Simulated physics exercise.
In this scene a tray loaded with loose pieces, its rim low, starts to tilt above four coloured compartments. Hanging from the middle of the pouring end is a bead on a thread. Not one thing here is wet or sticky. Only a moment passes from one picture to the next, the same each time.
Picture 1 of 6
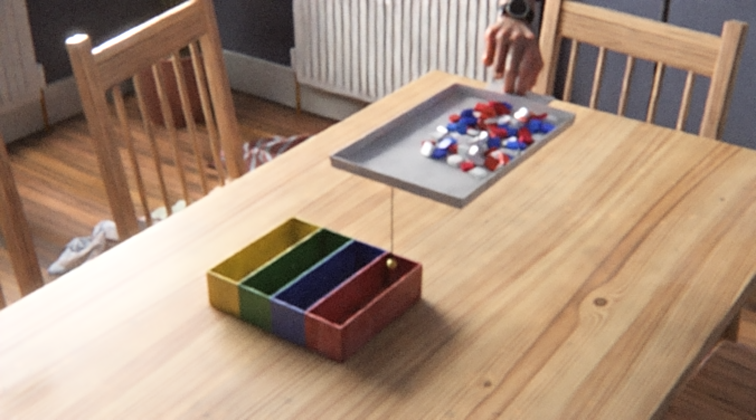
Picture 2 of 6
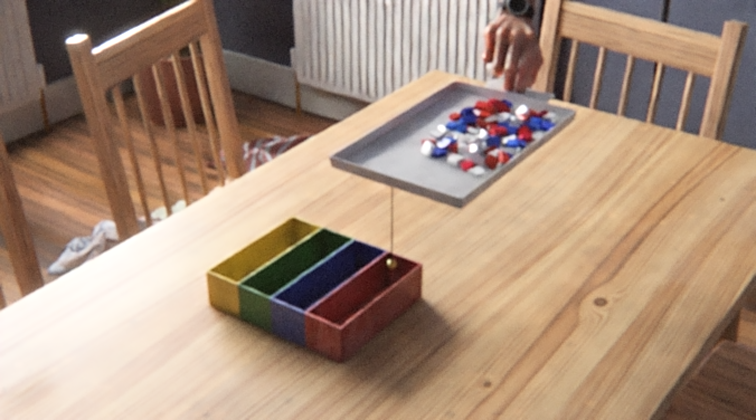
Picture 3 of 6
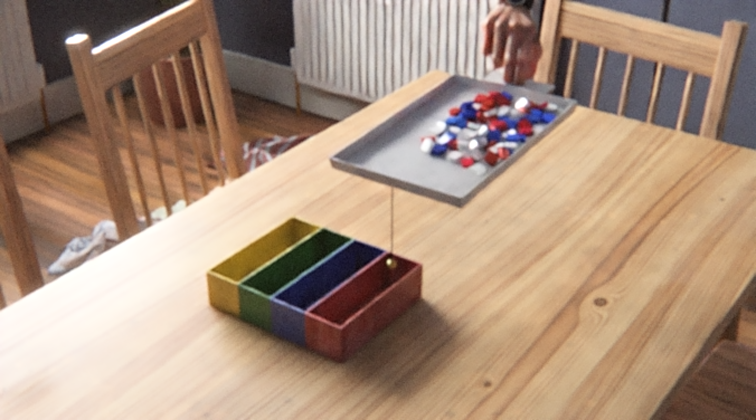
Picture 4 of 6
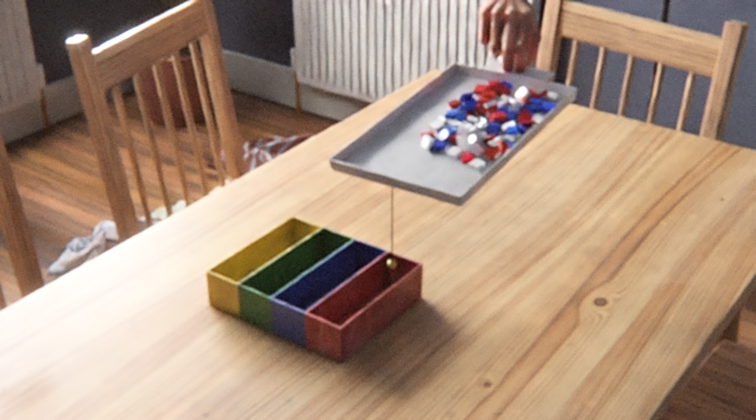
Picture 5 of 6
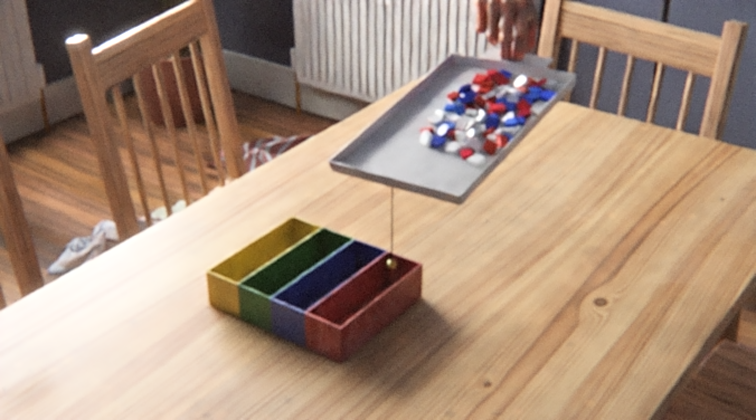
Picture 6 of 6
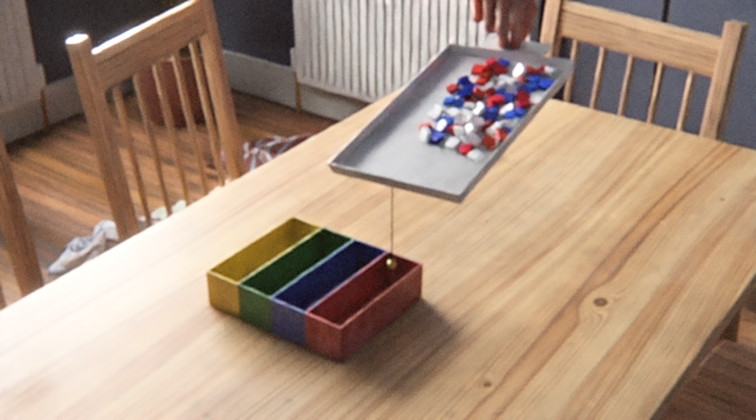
On a wooden table, a grey tray of red, white and blue pieces sits level above a box with yellow, green, blue and red compartments, a bead hanging on a thread from its near edge. A hand at the far end then gradually raises that end, tilting the tray toward the box.
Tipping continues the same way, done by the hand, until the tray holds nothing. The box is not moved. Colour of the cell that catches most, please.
The colour is blue.
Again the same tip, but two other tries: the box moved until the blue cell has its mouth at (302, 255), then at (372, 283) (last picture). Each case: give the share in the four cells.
About 70% and about 100%.
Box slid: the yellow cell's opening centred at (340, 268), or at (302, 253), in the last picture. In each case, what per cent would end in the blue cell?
First try: Roughly 0 per cent; second try: Roughly 20 per cent.
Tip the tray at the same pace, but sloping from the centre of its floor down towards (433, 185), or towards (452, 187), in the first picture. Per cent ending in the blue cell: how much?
The share is 0 per cent in the first and 0 per cent in the second.
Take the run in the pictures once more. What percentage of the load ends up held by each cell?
The yellow cell holds about 0 %, the green cell about 20 %, the blue cell about 50 % and the red cell about 20 %.
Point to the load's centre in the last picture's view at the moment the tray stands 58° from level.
The load's middle is around (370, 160).
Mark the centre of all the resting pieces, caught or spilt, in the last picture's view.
Once nothing moves, the middle sits near (330, 301).
Just after the last frame, tray tipped steeply; the larger part on the tray; roughly a quarter falling or outside the box.
A moment on, tray tipped right over; roughly half on the tray; roughly a quarter in the blue cell; about a tenth in the green cell; about a tenth in the red cell; about a tenth falling or outside the box.
Further on, tray tipped past a quarter turn; roughly half in the blue cell; roughly a quarter in the green cell; roughly a quarter in the red cell; about a tenth falling or outside the box.
When it is over, tray tipped past a quarter turn; roughly half in the blue cell; roughly a quarter in the green cell; roughly a quarter in the red cell; not one in the yellow cell; about a tenth outside the box.
